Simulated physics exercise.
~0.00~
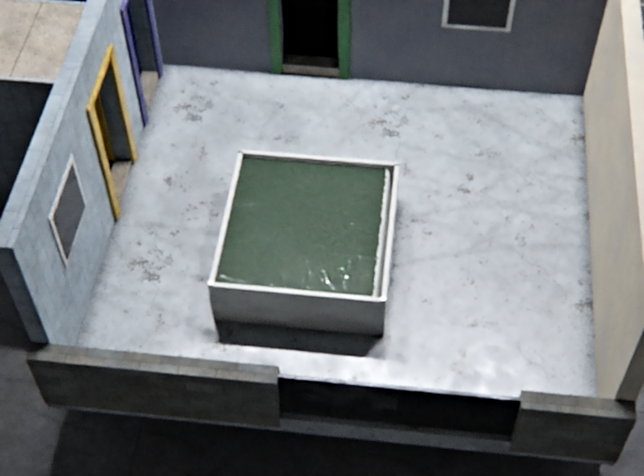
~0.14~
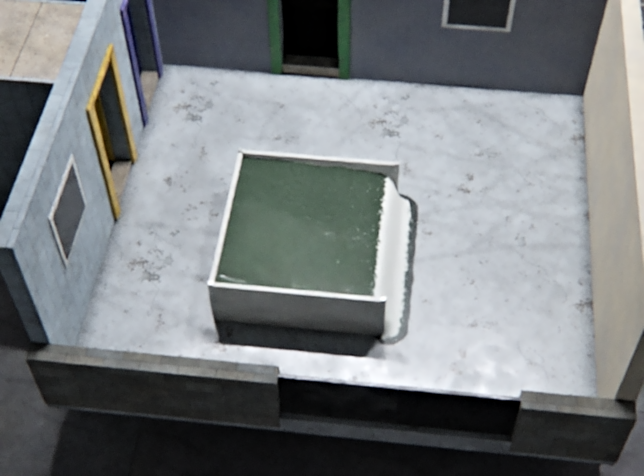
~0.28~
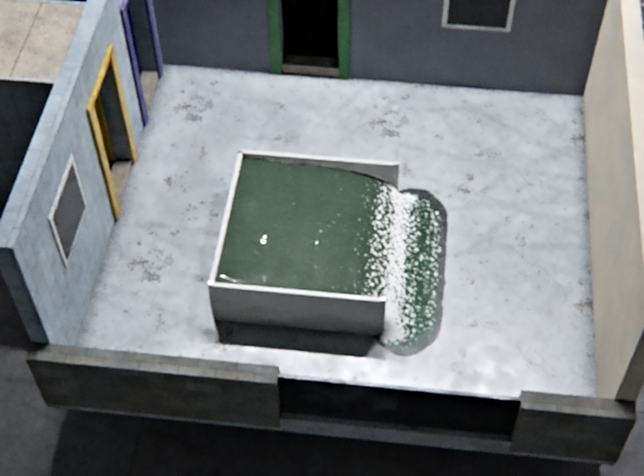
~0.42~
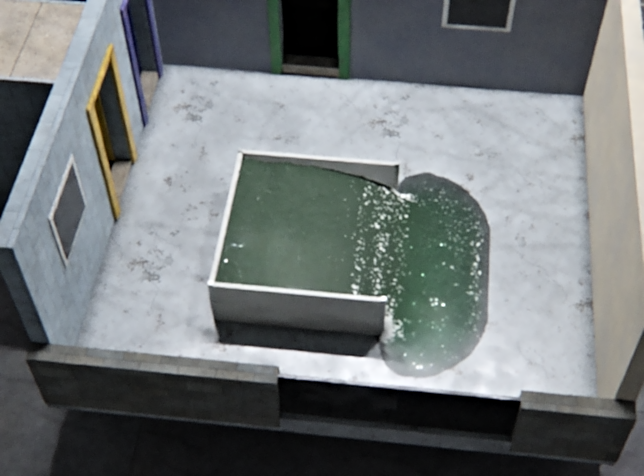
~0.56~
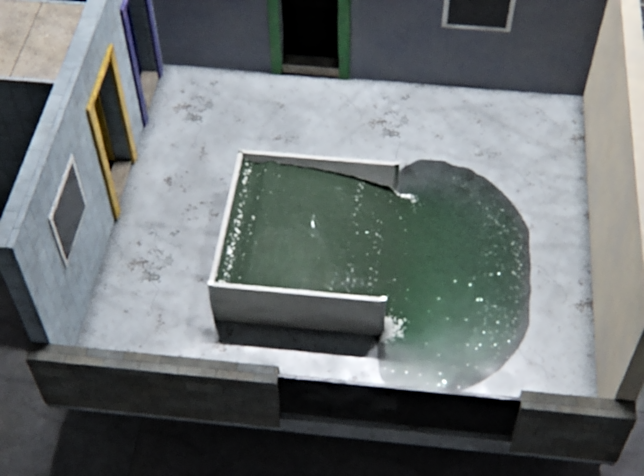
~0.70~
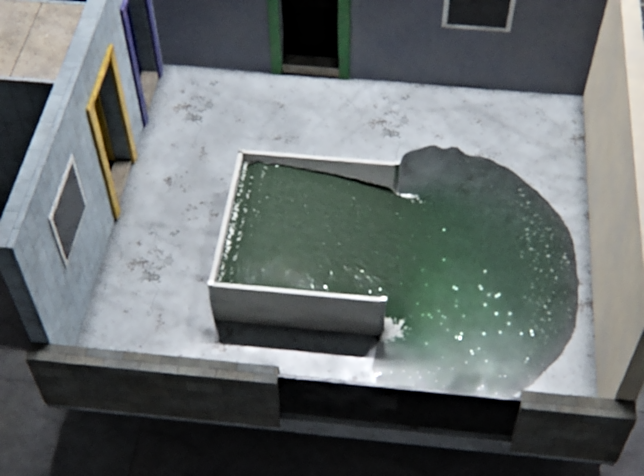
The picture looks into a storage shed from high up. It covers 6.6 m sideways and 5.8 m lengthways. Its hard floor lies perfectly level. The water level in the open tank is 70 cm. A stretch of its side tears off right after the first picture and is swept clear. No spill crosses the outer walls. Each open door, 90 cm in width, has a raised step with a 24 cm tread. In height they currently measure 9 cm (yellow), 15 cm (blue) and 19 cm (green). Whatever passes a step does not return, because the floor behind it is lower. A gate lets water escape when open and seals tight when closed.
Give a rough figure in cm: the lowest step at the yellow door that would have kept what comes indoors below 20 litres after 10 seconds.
I would say 12 cm.
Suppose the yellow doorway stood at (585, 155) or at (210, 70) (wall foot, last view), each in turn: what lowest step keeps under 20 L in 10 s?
16 and 12.0 cm.
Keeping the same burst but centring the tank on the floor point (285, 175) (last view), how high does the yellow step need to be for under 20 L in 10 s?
It should be around 11.5 cm high.
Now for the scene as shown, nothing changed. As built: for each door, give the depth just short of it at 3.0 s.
Depths, in cm - yellow: 0, blue: 0, green: 0.
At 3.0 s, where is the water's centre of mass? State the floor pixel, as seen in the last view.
(472, 259), roughly.
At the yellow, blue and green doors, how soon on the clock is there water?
Yellow 5.5 s, blue 4.5 s, green 3.6 s.
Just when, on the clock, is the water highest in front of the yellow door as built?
Crest at t of about 7.0 s.
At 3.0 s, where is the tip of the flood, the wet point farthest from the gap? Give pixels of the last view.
(577, 96).
After 1.4 s water covers 35 % of the floor, deepest (43 cm) near (585, 297); it has not reached the yellow door.
After 3.0 s water covers 40 % of the floor, deepest (38 cm) near (577, 96); it has not reached the yellow door.
After 10.0 s water covers 100 % of the floor, deepest (18 cm) near (308, 84); 14 cm at the yellow door, 54 litres in over its 9 cm step.
At the yellow door as built, the water arrived by 5.5 s and peaked near 17 cm at 7.0 s.
With a step of 9.5 cm, 47 litres would have come in within the 10 s; with 13 cm, 12 litres. So under 20 litres takes about 12 cm.
